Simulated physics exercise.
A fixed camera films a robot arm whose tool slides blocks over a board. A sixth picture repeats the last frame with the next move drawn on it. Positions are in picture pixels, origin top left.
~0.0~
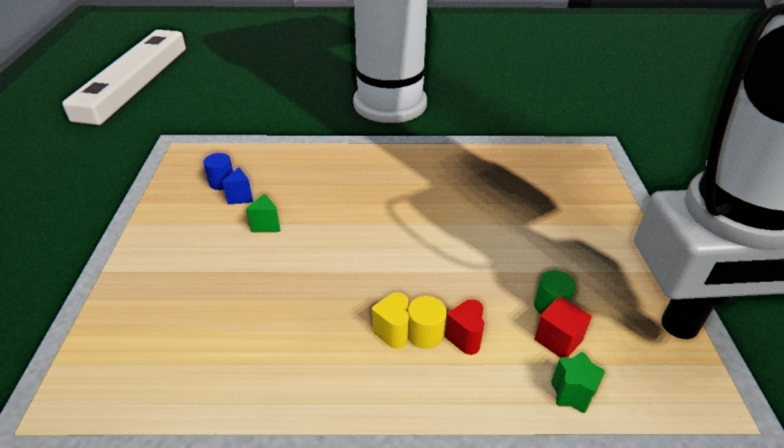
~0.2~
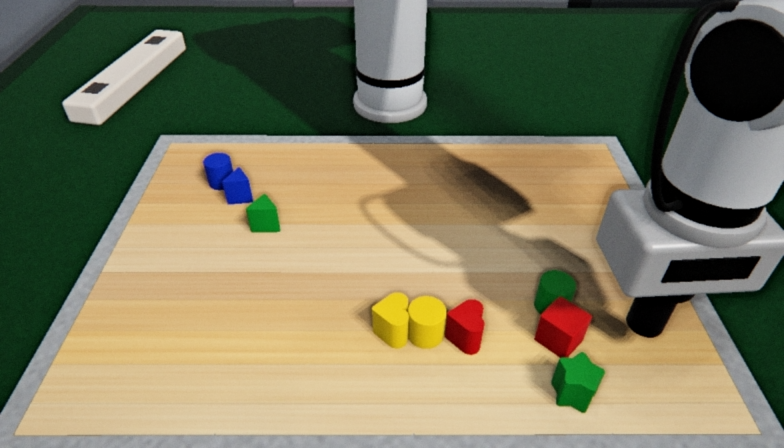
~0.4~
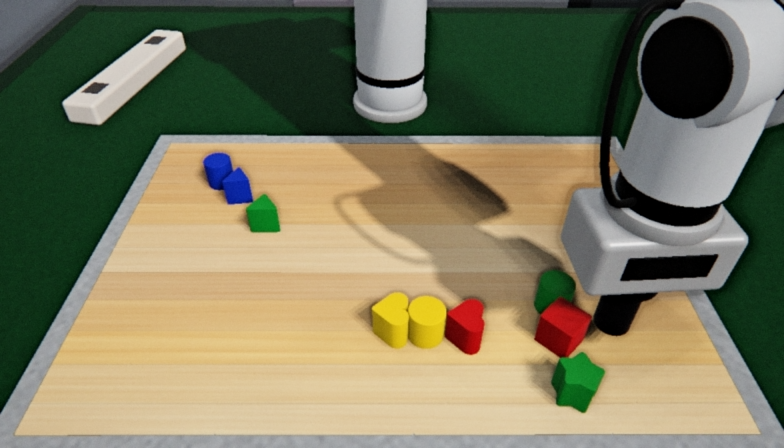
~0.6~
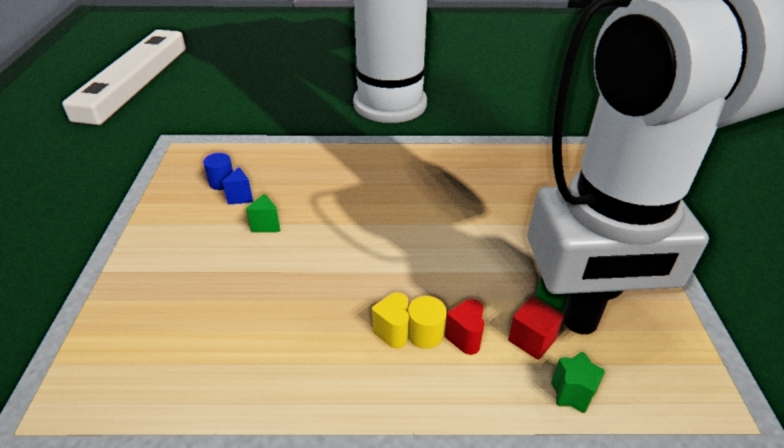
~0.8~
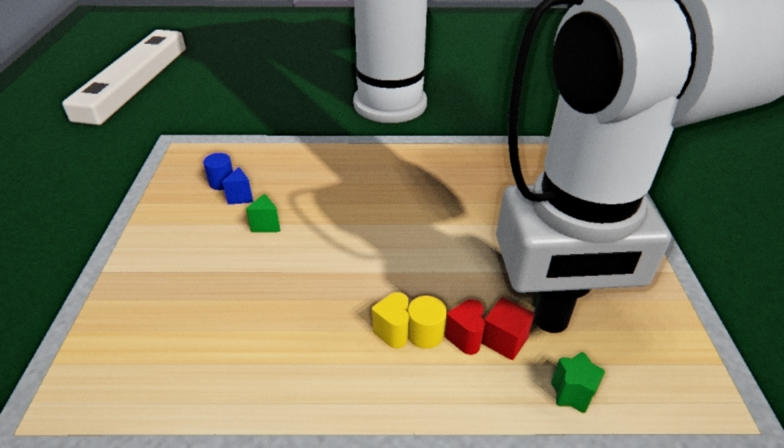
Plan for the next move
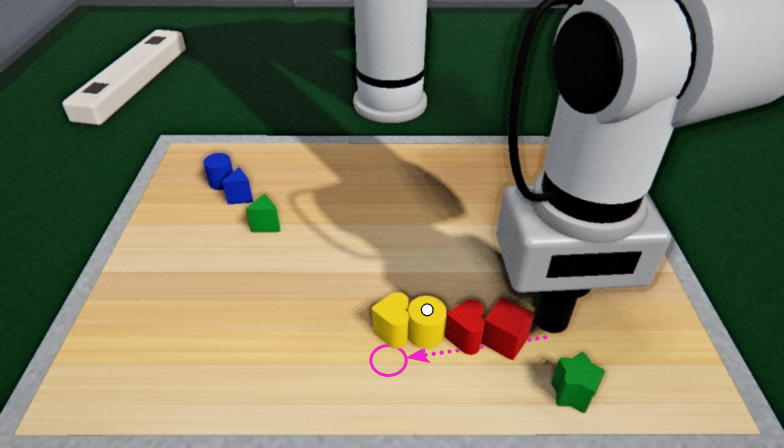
On a wooden board with colourful blocks, a robot arm moved left from the right side and pushed the red cube a short way left, until it sat beside the red heart.
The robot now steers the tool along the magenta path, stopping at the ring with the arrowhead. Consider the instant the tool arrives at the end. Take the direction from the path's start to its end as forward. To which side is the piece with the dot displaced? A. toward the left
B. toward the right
Choice B: Toward the right.
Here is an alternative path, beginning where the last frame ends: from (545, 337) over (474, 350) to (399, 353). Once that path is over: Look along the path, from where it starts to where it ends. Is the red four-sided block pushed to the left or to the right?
That block drifts left.
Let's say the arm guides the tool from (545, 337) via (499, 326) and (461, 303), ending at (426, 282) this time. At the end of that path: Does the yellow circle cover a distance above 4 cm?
No, that is not how it ends up.
The drawn path runs straight from (545, 337) to (389, 360); the dot is on the yellow circle.
On the path given first. One third of the way, tool at (497, 328); yellow heart-shaped block at (360, 308), turned 20° anticlockwise; yellow circle at (390, 299); red heart-shaped block at (421, 311), turned 65° clockwise; red four-sided block at (458, 331), turned 20° anticlockwise.
Two thirds of the way, tool at (443, 335); yellow heart-shaped block at (352, 308), turned 40° anticlockwise; yellow circle at (377, 292); red heart-shaped block at (403, 311), turned 105° clockwise; red four-sided block at (415, 350), turned 65° anticlockwise.
At the end, tool at (389, 343); yellow heart-shaped block at (344, 307), turned 35° anticlockwise; yellow circle at (371, 280); red heart-shaped block at (376, 309), turned 165° clockwise; red four-sided block at (380, 369), turned 125° anticlockwise.
